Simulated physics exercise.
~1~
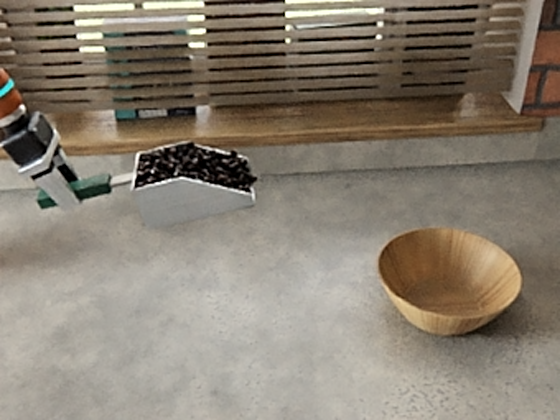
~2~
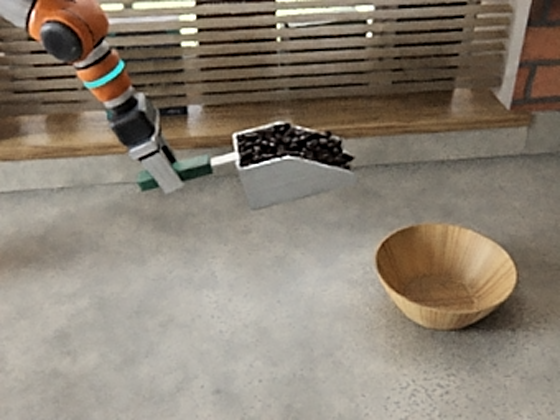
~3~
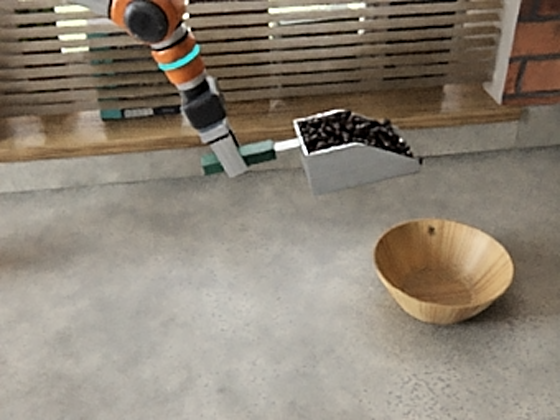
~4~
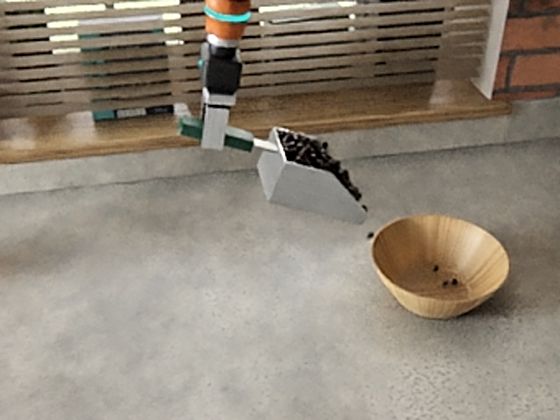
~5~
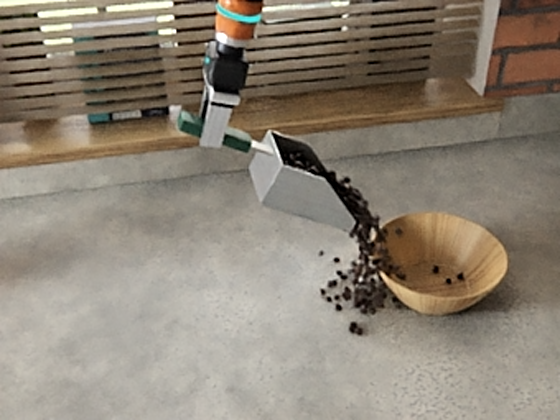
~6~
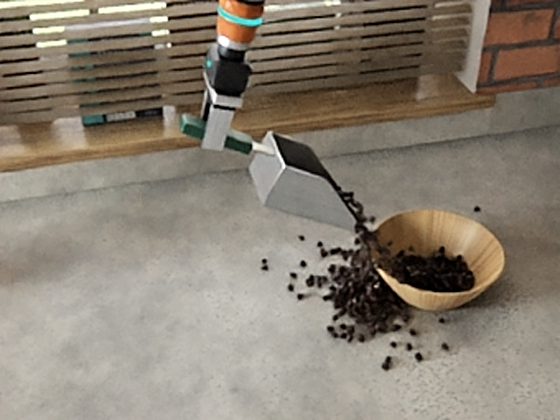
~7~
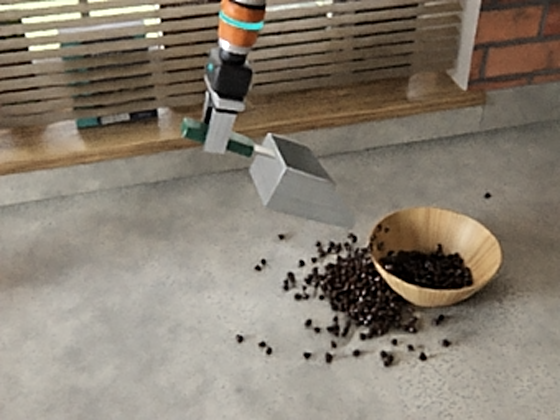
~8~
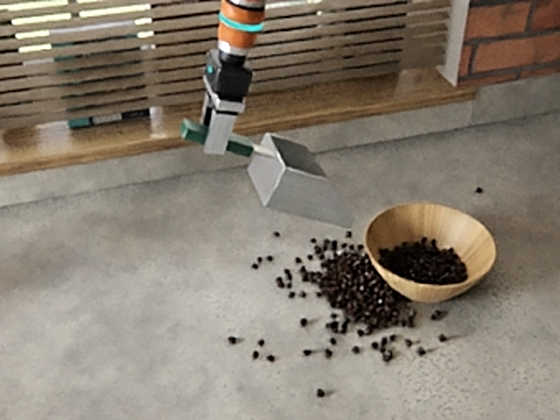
On a gray tabletop before a slatted screen and a brick wall, a robot arm holds a metal scoop heaped with dark beans, with a wooden bowl to the right. The arm carries the scoop rightward toward the bowl, and a bean or two drops in early. It then draws back slightly left and tips the scoop forward, sending beans sliding off the front edge. The stream pours over the bowl's near left rim, some landing inside and many scattering across the table. Finally the emptied scoop hangs still, tilted, beside a partly filled bowl and a larger spilled pile.
